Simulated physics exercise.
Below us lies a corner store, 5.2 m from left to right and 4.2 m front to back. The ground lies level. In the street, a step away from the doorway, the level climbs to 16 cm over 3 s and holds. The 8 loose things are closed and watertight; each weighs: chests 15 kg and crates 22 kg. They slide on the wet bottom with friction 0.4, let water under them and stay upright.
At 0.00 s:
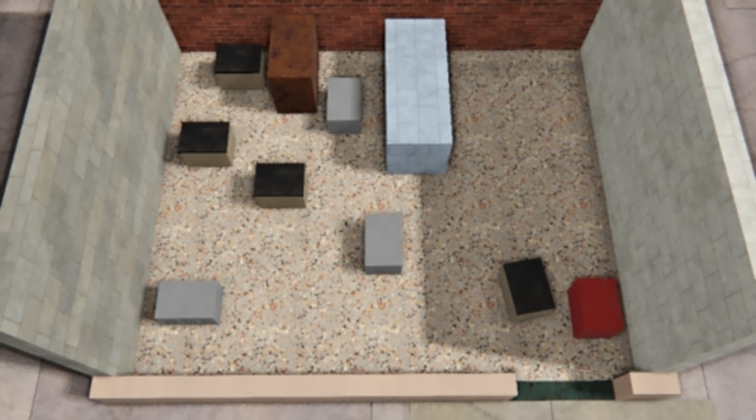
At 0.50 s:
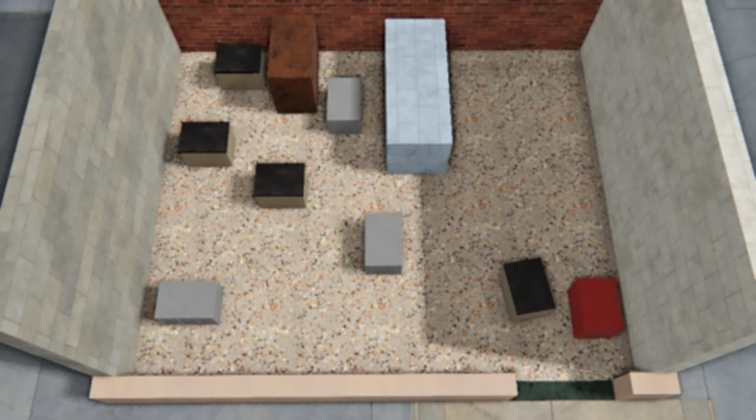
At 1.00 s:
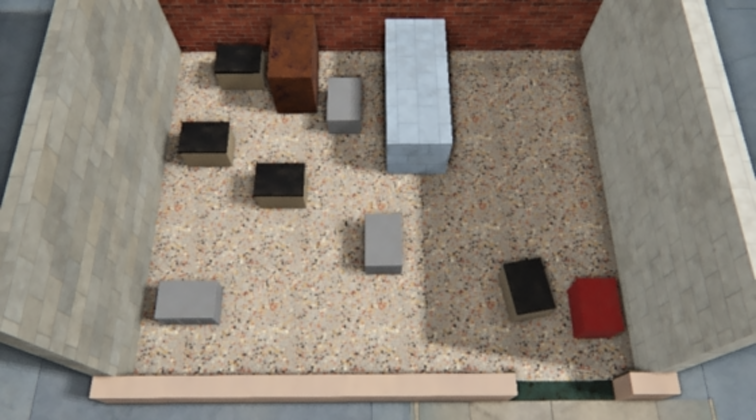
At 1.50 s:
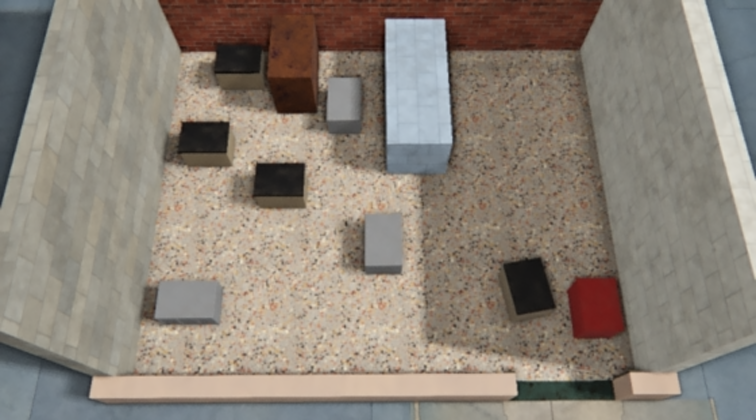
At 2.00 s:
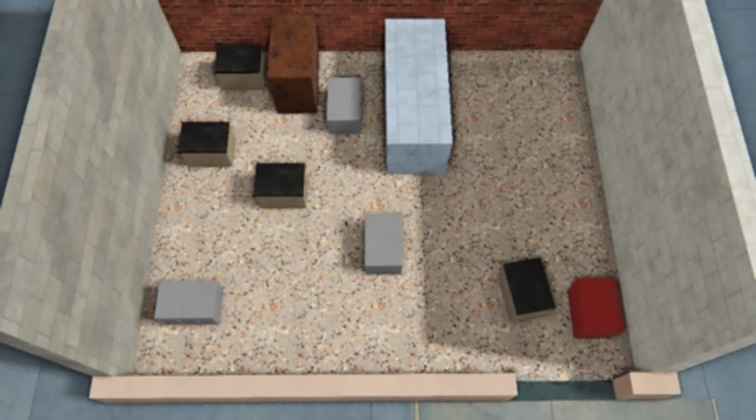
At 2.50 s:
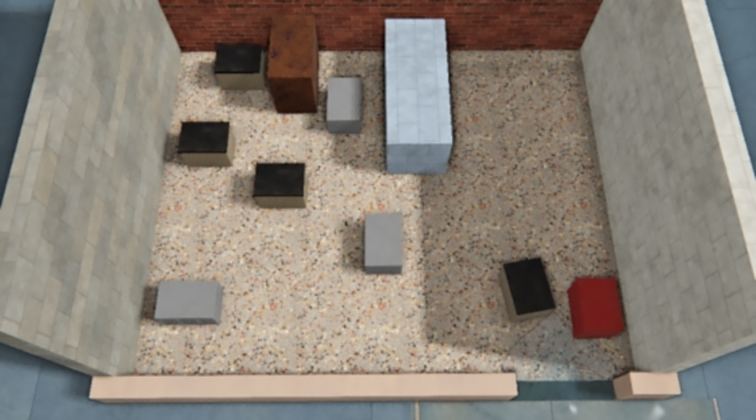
A walled room with a speckled floor, scattered boxes and a red chest stayed still, while the ground outside turned from grayish to bluish and the dark green doorway strip changed to gray-blue.
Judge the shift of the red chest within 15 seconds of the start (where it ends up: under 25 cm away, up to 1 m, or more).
Red chest travels far.
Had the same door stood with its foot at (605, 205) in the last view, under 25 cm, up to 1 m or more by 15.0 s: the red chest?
In that case the red chest holds its place.
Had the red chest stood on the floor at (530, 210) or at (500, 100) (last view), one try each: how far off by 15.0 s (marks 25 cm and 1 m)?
In turn: It travels far; it travels far.
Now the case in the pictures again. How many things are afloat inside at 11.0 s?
At that moment 2.
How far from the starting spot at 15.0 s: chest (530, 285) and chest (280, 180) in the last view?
In turn: 140 cm, 0 cm.
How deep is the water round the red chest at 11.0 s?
About 11 cm.
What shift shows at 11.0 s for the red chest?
Roughly 350 cm by then.
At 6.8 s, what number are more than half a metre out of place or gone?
2 of them.
After 3.5 s the red chest is near (605, 297), 0.1 m from its start, aground; 0 afloat.
After 6.8 s the red chest is near (554, 102), 2.4 m from its start, aground; 0 afloat.
After 11.0 s the red chest is near (469, 54), 3.3 m from its start, afloat; 2 afloat.
After 15.0 s the red chest is near (461, 191), 1.8 m from its start, afloat; 1 afloat.
